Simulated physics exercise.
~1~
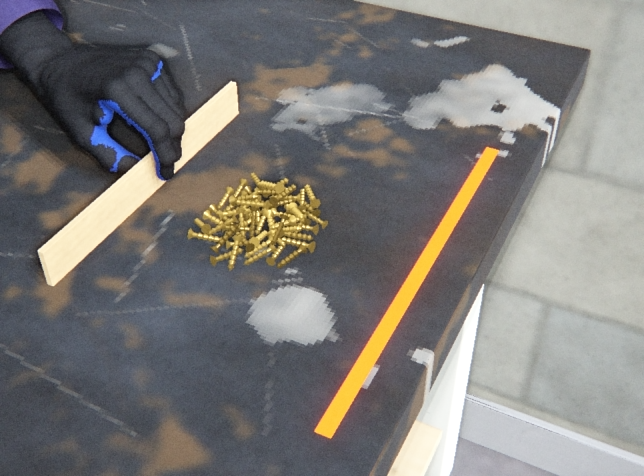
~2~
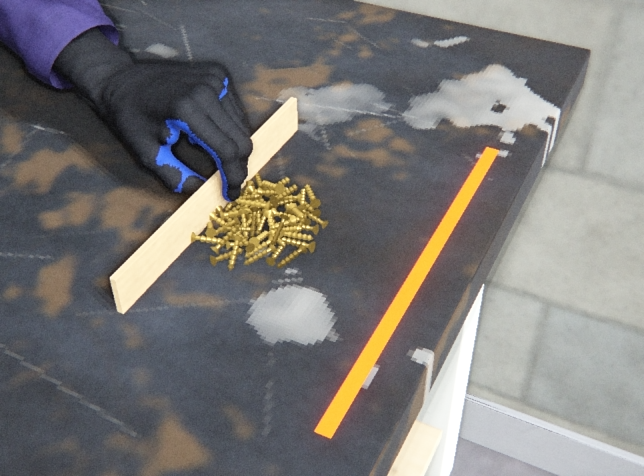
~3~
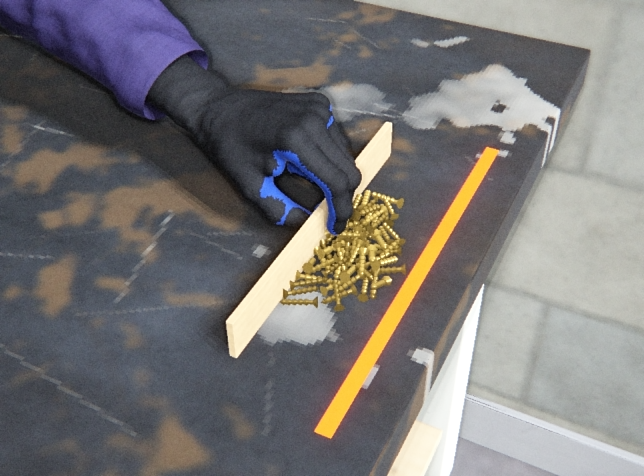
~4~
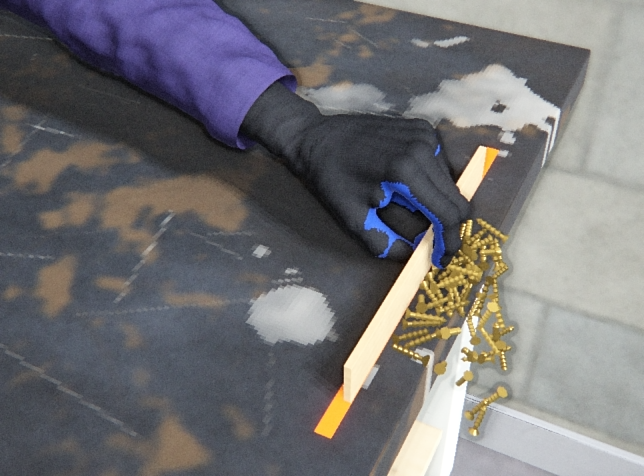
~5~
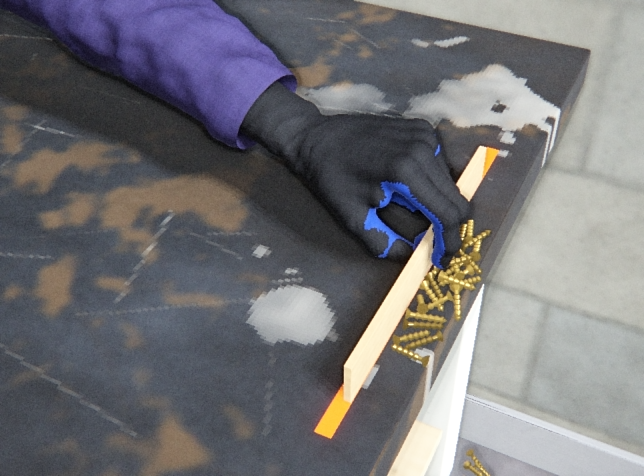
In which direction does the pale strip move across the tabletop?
The pale strip moves to the right, towards the line of orange tape.
A black-gloved hand with blue patches and a purple sleeve holds a pale, upright strip on a dark, stained tabletop, seen from above at an angle. A heap of brass-coloured screws lies to its right, with a line of orange tape beyond, near the table's edge. The hand slides the strip right until it meets the heap, then pushes the screws across the surface. The strip stops along the tape as screws spill over the edge. At the end, hand and strip stay still, with part of the heap left on the table and a few fallen screws visible below.
